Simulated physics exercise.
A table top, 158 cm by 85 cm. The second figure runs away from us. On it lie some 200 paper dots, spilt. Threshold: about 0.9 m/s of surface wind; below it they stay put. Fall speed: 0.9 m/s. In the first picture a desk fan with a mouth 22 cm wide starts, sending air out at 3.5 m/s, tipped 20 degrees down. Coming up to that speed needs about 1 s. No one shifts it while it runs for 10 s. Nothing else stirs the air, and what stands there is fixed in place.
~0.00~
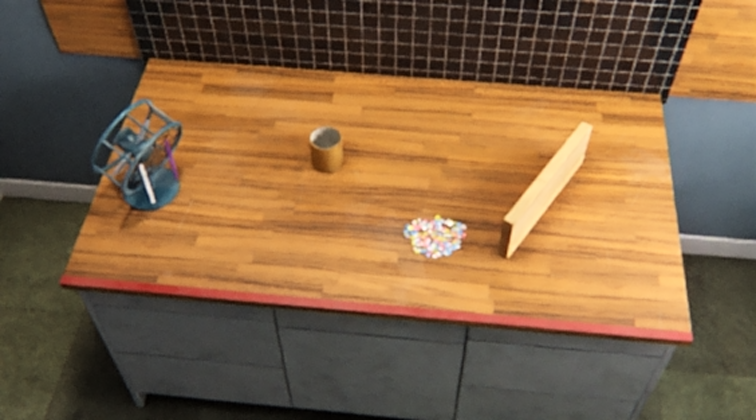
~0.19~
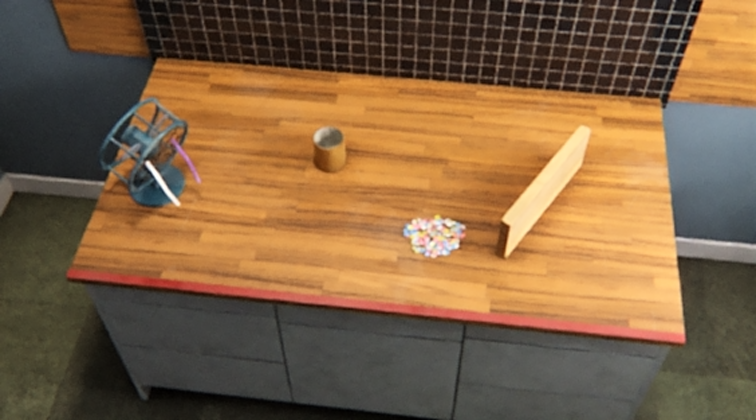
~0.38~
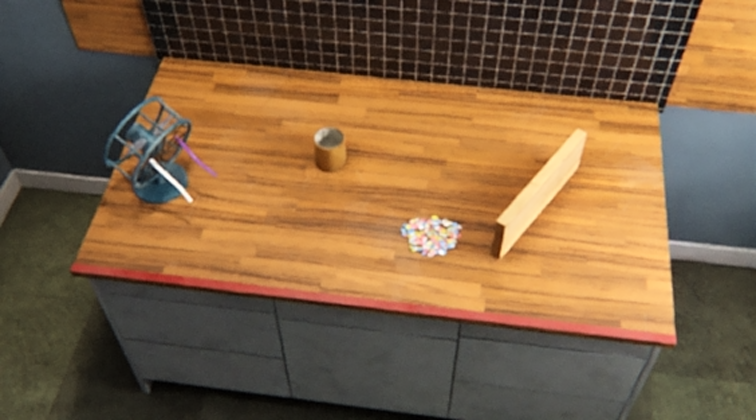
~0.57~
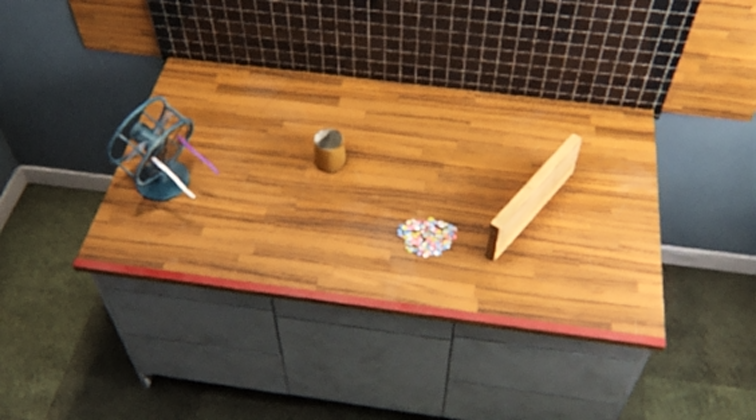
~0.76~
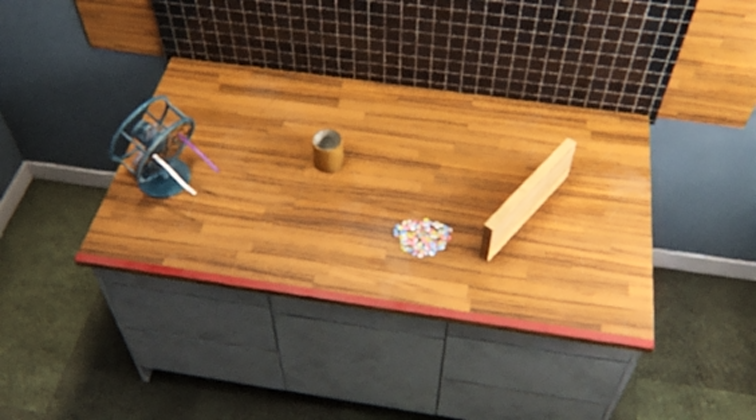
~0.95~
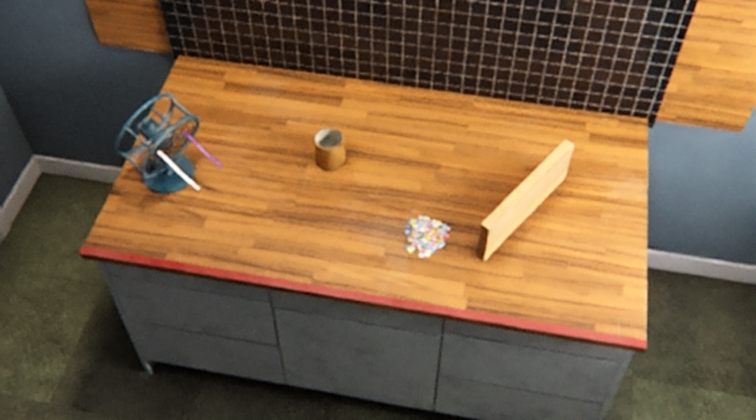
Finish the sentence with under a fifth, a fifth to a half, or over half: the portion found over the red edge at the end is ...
The portion found there is under a fifth.
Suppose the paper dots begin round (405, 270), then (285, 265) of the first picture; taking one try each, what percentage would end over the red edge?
Taking the two spots in order, you'd get 60 percent and then 100 percent.
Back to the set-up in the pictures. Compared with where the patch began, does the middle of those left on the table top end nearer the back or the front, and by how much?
Shifted backward by about 30 cm.
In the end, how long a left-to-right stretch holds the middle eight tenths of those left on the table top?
I'd say close to 30 cm.
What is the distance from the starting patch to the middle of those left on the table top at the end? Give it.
Close to 45 cm.
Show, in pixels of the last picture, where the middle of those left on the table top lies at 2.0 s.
(512, 218), roughly.
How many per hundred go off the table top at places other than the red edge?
50 %.
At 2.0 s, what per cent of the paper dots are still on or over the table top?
Estimate: Around 80 percent.
After 2.0 s, 0 % are over the red edge; the middle of those still in play is near (512, 218); 28 % have settled or left.
After 3.2 s, 0 % are over the red edge; the middle of those still in play is near (512, 217); 37 % have settled or left.
After 5.5 s, 0 % are over the red edge; the middle of those still in play is near (524, 203); 50 % have settled or left.
After 10.0 s, at the end, 0 % are over the red edge; the middle of those still in play is near (546, 174).
